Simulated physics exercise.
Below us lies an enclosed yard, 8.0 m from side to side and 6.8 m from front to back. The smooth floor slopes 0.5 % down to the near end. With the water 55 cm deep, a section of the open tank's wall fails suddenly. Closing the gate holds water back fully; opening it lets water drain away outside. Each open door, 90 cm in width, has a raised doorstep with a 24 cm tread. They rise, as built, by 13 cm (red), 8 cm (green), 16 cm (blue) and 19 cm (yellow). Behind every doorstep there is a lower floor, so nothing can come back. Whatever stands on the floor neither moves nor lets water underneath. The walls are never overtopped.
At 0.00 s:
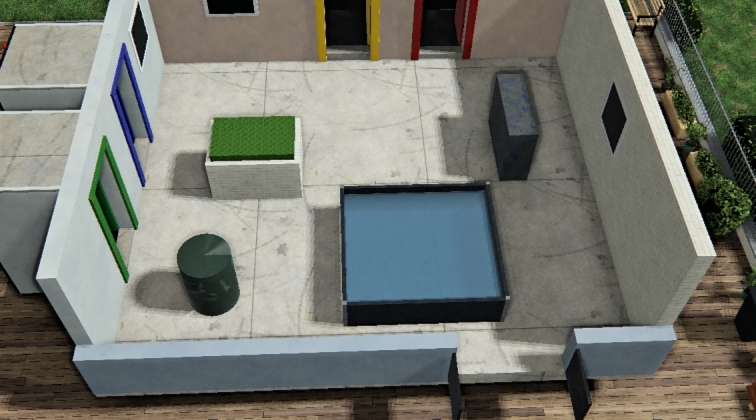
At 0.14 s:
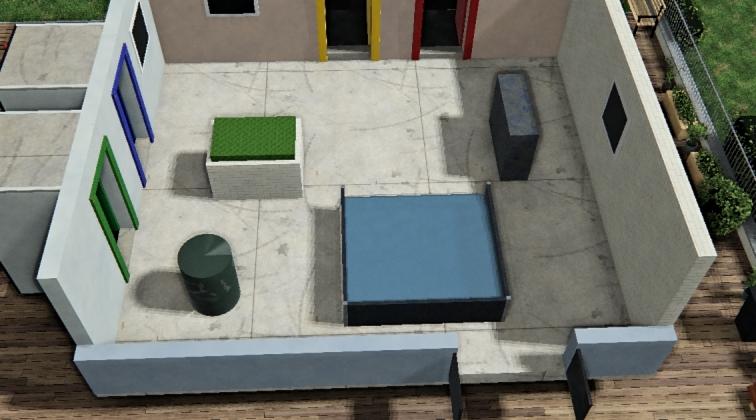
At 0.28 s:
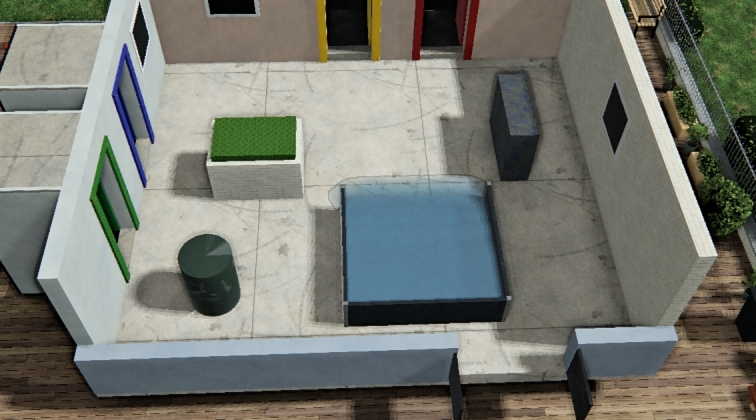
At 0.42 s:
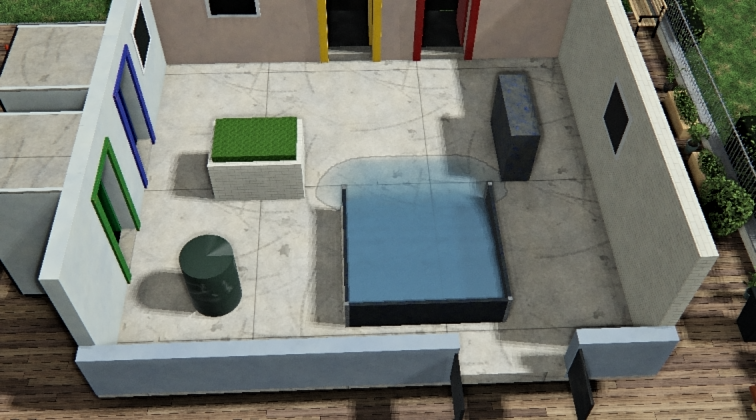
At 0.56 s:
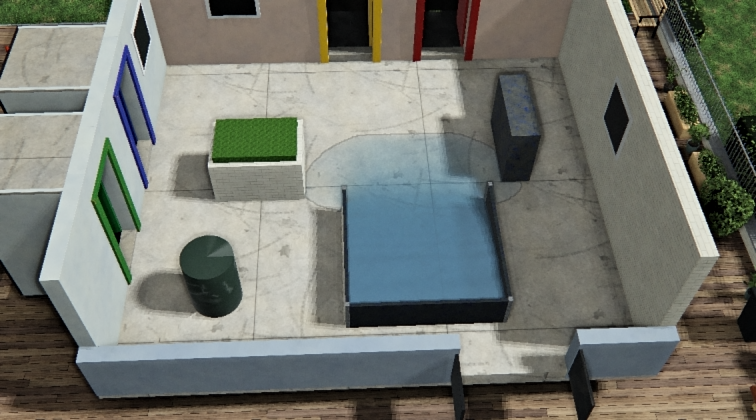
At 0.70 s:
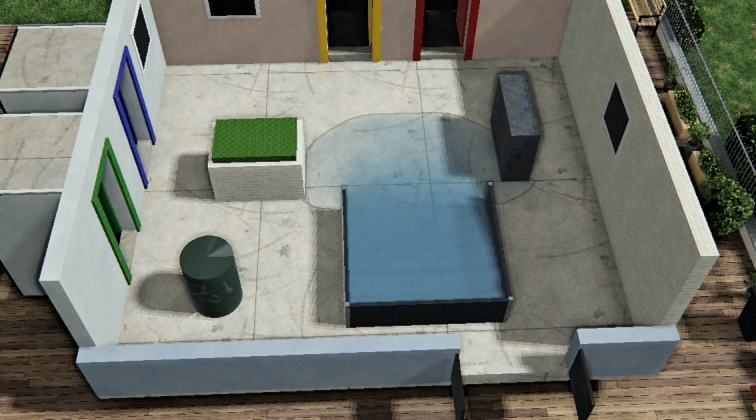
The footage shows a walled yard with a square open tank of blue water, a green-topped block and a dark cylinder; the tank's far side gives way, and water spreads outward across the pale floor in a widening, rounded sheet.
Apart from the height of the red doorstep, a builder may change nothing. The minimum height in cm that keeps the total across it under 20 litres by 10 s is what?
It is close to 24 cm.
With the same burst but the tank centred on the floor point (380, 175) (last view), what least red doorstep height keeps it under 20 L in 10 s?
A height near 22 cm.
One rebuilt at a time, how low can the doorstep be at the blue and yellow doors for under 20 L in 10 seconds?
Some 6.0 cm for blue, some 20 cm for yellow.
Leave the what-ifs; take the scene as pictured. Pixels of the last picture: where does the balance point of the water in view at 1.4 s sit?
(414, 216) or so.
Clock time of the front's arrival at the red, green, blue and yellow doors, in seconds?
The red door at 1.2 s, the green door at 5.0 s, the blue door at 4.0 s, the yellow door at 1.2 s.
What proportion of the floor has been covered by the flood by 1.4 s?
Some 30 per cent of it.
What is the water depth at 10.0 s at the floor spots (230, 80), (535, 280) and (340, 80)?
About 7, 3 and 3 cm respectively.
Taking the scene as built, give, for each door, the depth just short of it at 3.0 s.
Door by door, in centimetres - red 27, green 0, blue 0, yellow 24.
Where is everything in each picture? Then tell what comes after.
The first picture shows the open tank at (420, 243) is whole and still, 55 cm deep; the red door at (444, 19) is dry.
In the second picture, water pours out on the far side and has run 0.2 m, to a hidden place; about 10 cm deep outside, 55 cm at the back.
In the third picture, the front is at (362, 180), 0.7 m from the gap on the far side; 1.7 m2 of floor is wet, 55 cm left at the back.
In the fourth picture, the gap is on the far side, the front 1.2 m out at (362, 160); the back of the open tank holds 55 cm.
In the fifth picture, the gap is on the far side, the front 1.7 m out at (358, 139); the back of the open tank holds 55 cm.
In the sixth picture, the front is at (369, 118), 2.3 m from the gap on the far side; 7.1 m2 of floor is wet, 52 cm left at the back; the red door at (446, 20), 4.0 m from the gap, is still 1.6 m from the nearest water.
After 1.4 s water covers 30 % of the floor, deepest (24 cm) near (371, 204); 4 cm at the red door, 0 litres in over its 13 cm doorstep.
After 3.0 s water covers 40 % of the floor, deepest (28 cm) near (442, 64); 27 cm at the red door, 95 litres in over its 13 cm doorstep.
After 10.0 s water covers 95 % of the floor, deepest (12 cm) near (114, 373); 5 cm at the red door, 165 litres in over its 13 cm doorstep.
At the red door as built, the water arrived by 1.3 s and peaked near 29 cm at 2.6 s.
Run again over the same 10 s with other heights there, 36 litres in over 21.5 cm, 1 litre over 29.5 cm. The limit of 20 litres is kept from about 24 cm up.
